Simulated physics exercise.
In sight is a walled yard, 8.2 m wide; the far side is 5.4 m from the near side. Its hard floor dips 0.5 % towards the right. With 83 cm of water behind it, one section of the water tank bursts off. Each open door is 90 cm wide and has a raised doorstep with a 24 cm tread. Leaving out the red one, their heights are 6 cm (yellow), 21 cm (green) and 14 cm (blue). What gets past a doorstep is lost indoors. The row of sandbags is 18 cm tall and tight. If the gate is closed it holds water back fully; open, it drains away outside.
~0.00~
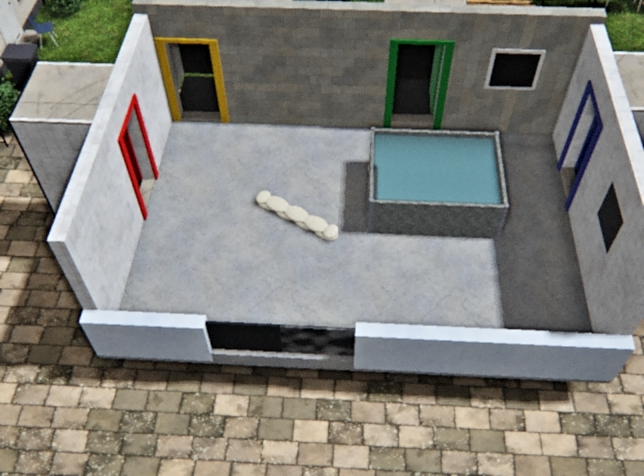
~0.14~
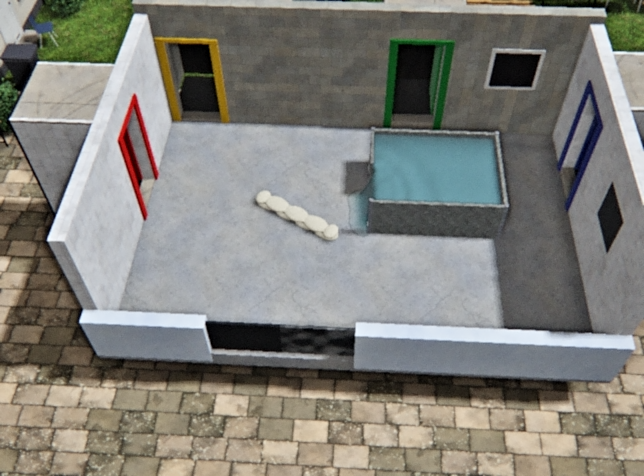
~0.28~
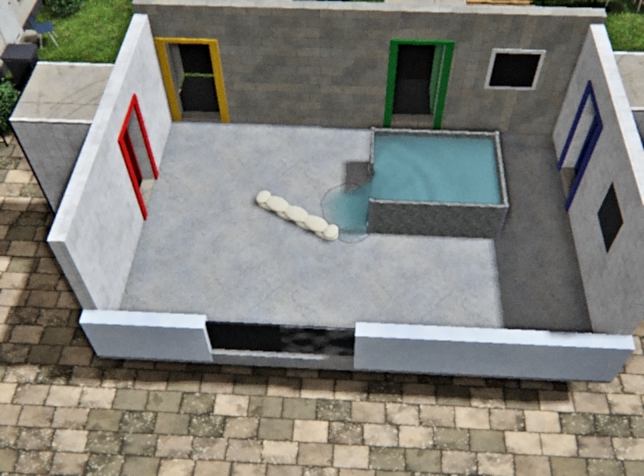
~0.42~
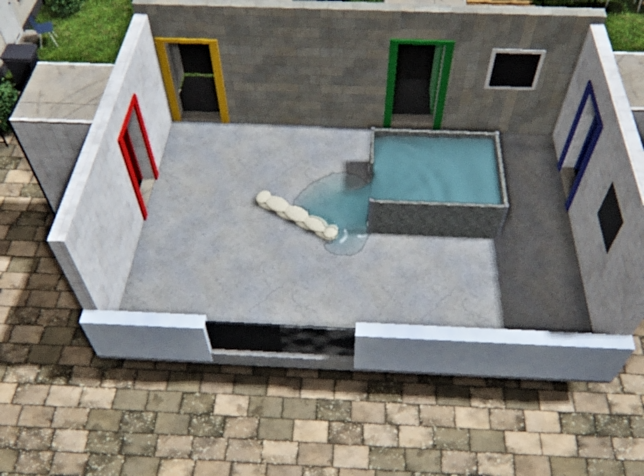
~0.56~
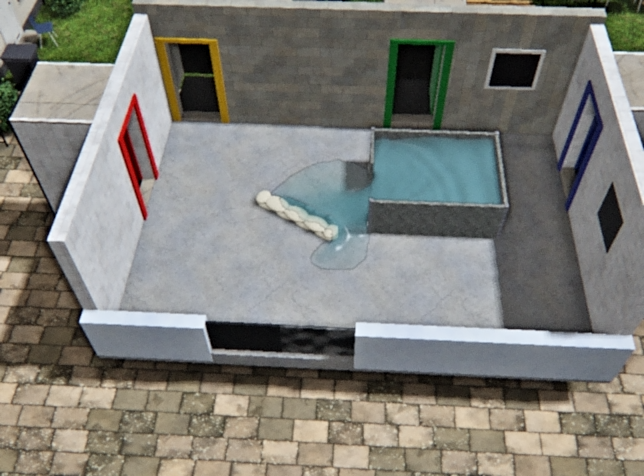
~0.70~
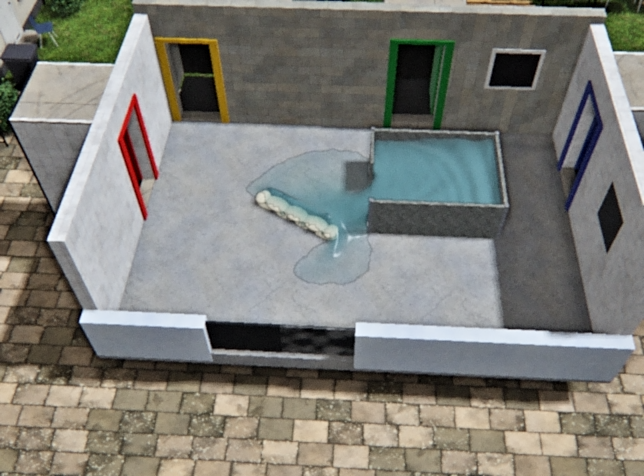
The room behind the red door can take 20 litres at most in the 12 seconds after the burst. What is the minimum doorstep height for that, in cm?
Close to 10.5 cm is just enough.
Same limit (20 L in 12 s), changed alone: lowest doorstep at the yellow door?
Roughly 27 cm at yellow.
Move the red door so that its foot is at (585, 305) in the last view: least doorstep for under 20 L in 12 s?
About 9.5 cm.
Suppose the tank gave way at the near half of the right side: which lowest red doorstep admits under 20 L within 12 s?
About 9.5 cm.
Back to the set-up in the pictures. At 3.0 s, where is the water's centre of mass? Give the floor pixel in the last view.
Around (340, 204).
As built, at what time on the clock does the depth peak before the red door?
Around 2.6 s.
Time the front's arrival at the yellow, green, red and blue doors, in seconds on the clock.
Yellow 1.5 s, green 4.5 s, red 1.8 s, blue 8.0 s.
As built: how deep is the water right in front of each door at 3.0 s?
Depths in cm: Yellow 25, green 0, red 14, blue 0.
After 1.4 s water covers 35 % of the floor, deepest (42 cm) near (360, 216); it has not reached the red door.
After 3.0 s water covers 55 % of the floor, deepest (32 cm) near (172, 125); 14 cm at the red door, 30 litres in over its 5 cm doorstep.
After 12.0 s water covers 95 % of the floor, deepest (13 cm) near (594, 360); 5 cm at the red door, 105 litres in over its 5 cm doorstep.
At the red door as built, the water arrived by 1.9 s and peaked near 14 cm at 2.6 s.
Run again over the same 12 s with other heights there, 28 litres in over 9.5 cm, 5 litres over 13 cm. The limit of 20 litres is kept from about 10.5 cm up.
